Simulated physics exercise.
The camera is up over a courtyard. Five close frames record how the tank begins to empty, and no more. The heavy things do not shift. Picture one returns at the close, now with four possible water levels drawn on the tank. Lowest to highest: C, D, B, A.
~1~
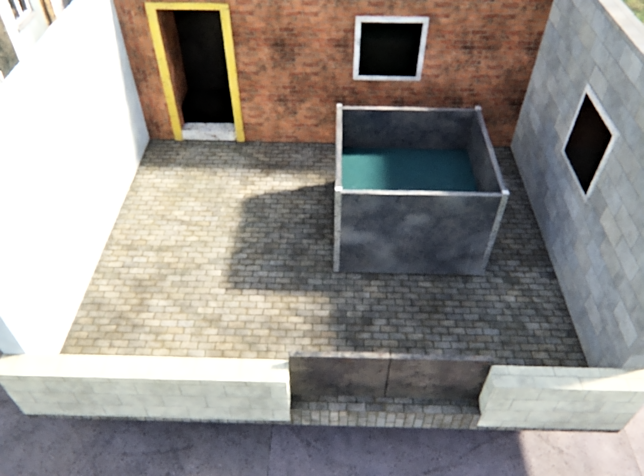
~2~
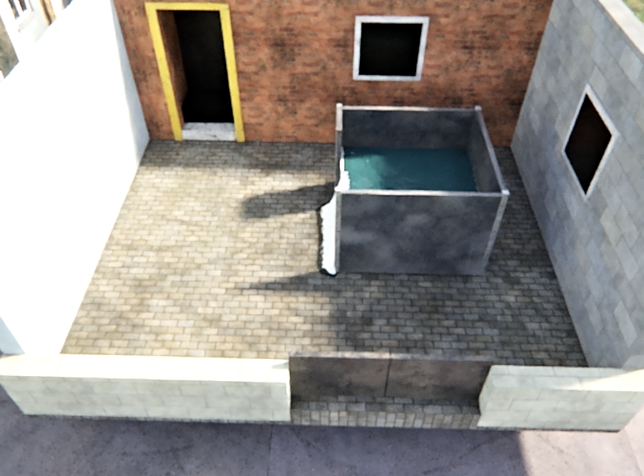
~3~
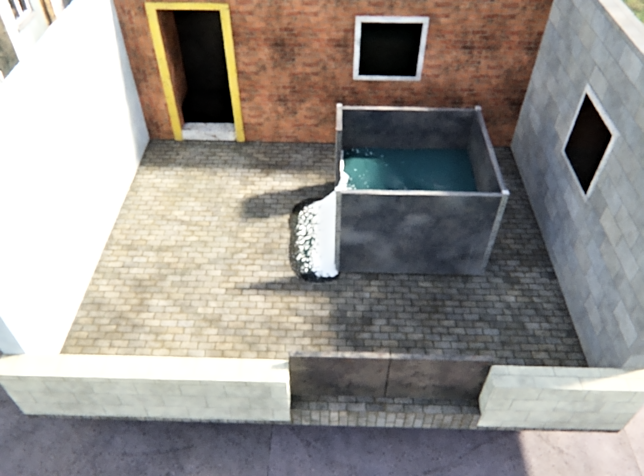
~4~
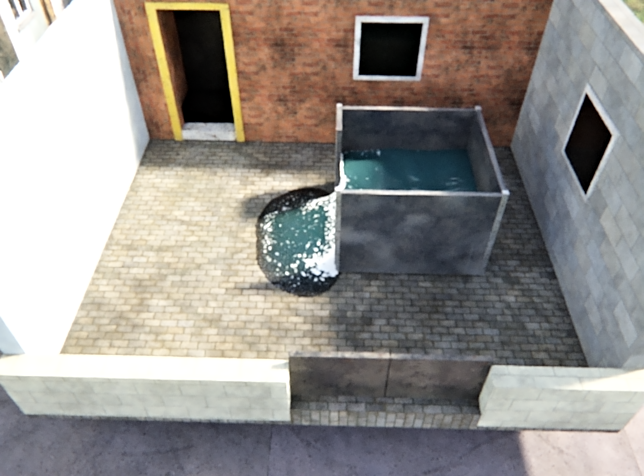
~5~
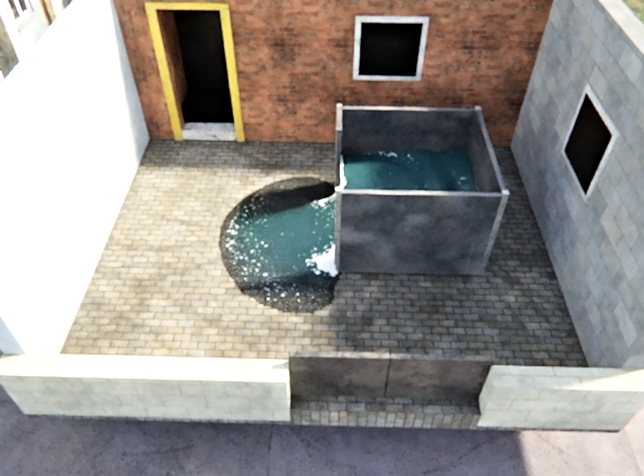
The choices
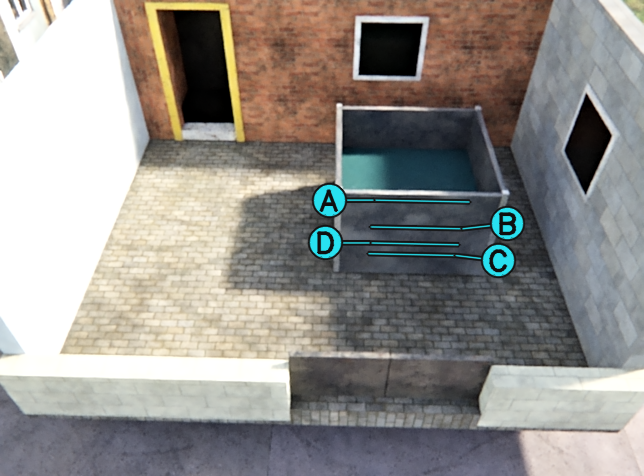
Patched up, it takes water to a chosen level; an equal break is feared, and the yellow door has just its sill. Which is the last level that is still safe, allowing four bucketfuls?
That is line B.
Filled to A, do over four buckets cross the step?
Yes, it does.
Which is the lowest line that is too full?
It is A.
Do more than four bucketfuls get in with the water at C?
No, that is safe.
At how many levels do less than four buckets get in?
Three of the four.
On the marked copy, A at (421, 201); B at (416, 227); C at (412, 254); D at (413, 243); from the bottom up C, D, B, A.
For line A, about 9 bucketfuls get in.
For line B, a splash gets over, under a bucket.
For line C, nothing gets over.
For line D, nothing gets over.
